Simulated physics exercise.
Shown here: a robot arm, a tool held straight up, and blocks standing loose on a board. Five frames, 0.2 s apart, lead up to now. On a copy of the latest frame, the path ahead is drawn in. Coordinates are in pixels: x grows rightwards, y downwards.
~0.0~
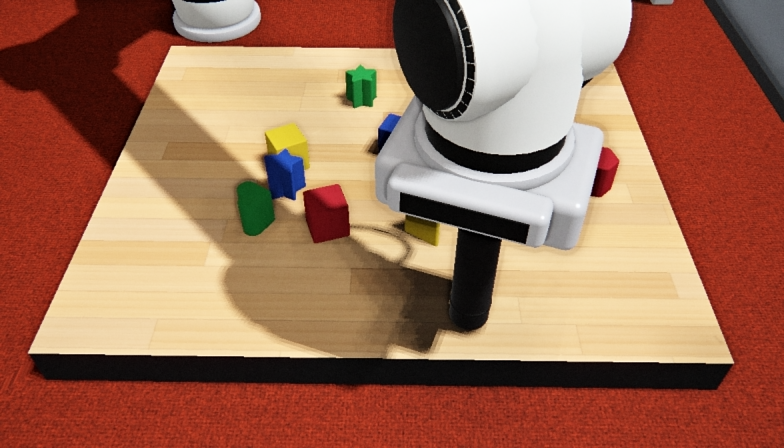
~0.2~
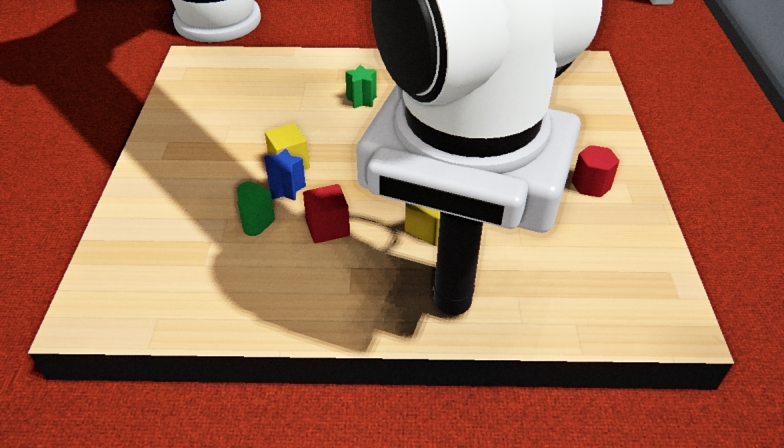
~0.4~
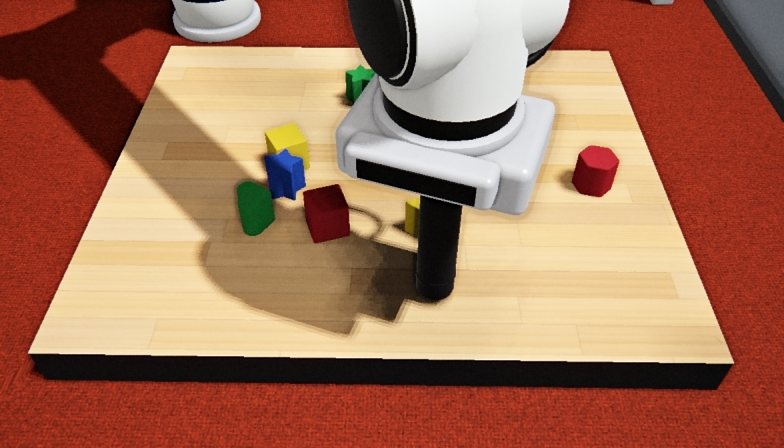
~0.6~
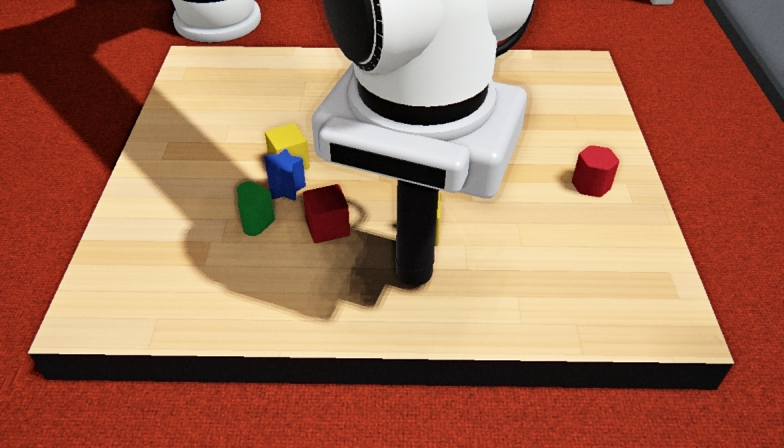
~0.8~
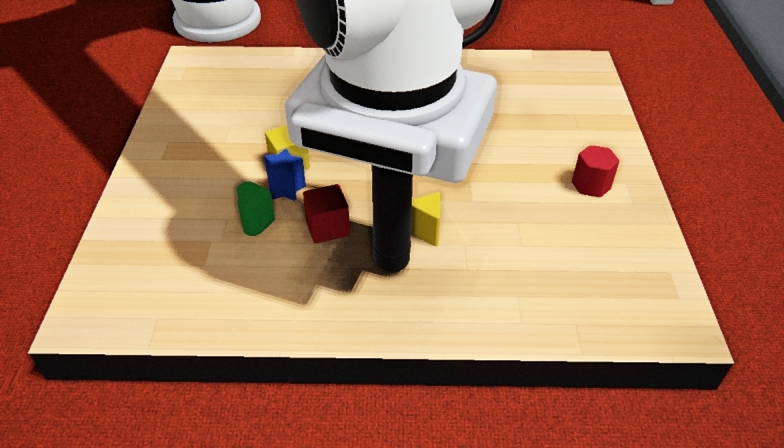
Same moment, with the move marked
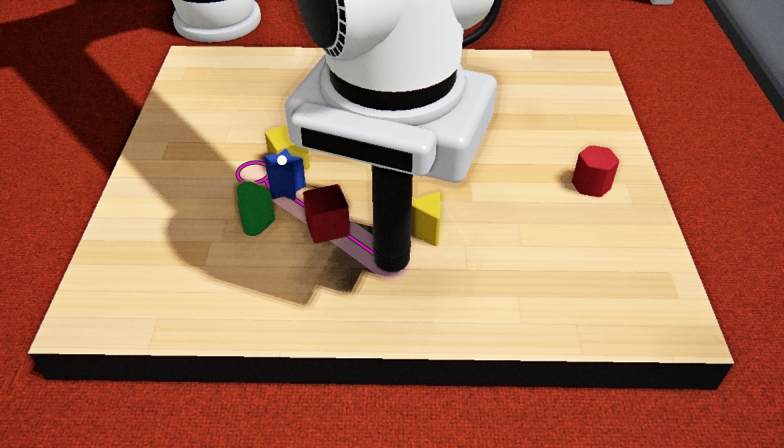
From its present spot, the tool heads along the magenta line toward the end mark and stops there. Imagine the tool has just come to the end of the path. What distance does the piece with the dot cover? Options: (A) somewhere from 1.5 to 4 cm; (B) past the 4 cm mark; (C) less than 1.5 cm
B: Past the 4 cm mark.
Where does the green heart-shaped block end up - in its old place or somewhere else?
Answer: Moved.
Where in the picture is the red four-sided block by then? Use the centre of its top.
It will end up at (238, 172).
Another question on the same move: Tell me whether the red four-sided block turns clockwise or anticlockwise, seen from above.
My answer: Anticlockwise.
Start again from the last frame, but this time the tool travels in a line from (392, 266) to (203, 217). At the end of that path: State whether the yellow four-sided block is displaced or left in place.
That block is not shifted.
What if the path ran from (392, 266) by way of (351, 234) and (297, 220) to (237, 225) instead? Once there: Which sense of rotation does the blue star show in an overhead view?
From the top: Clockwise.
The drawn path runs from (392, 266) directly to (254, 173); the dot is on the blue star.
What follows on the original path. One third of the way, tool (341, 224); red four-sided block (304, 189), turned 15° anticlockwise.
Two thirds of the way, tool (295, 194); green heart-shaped block (231, 199), turned 20° anticlockwise; blue star (259, 150), turned 90° clockwise; red four-sided block (256, 175), turned 85° anticlockwise.
At the end, tool (252, 166); green heart-shaped block (230, 199), turned 25° anticlockwise; blue star (222, 131), turned 115° clockwise; yellow four-sided block (283, 130), turned 35° clockwise; red four-sided block (238, 172), turned 120° anticlockwise.
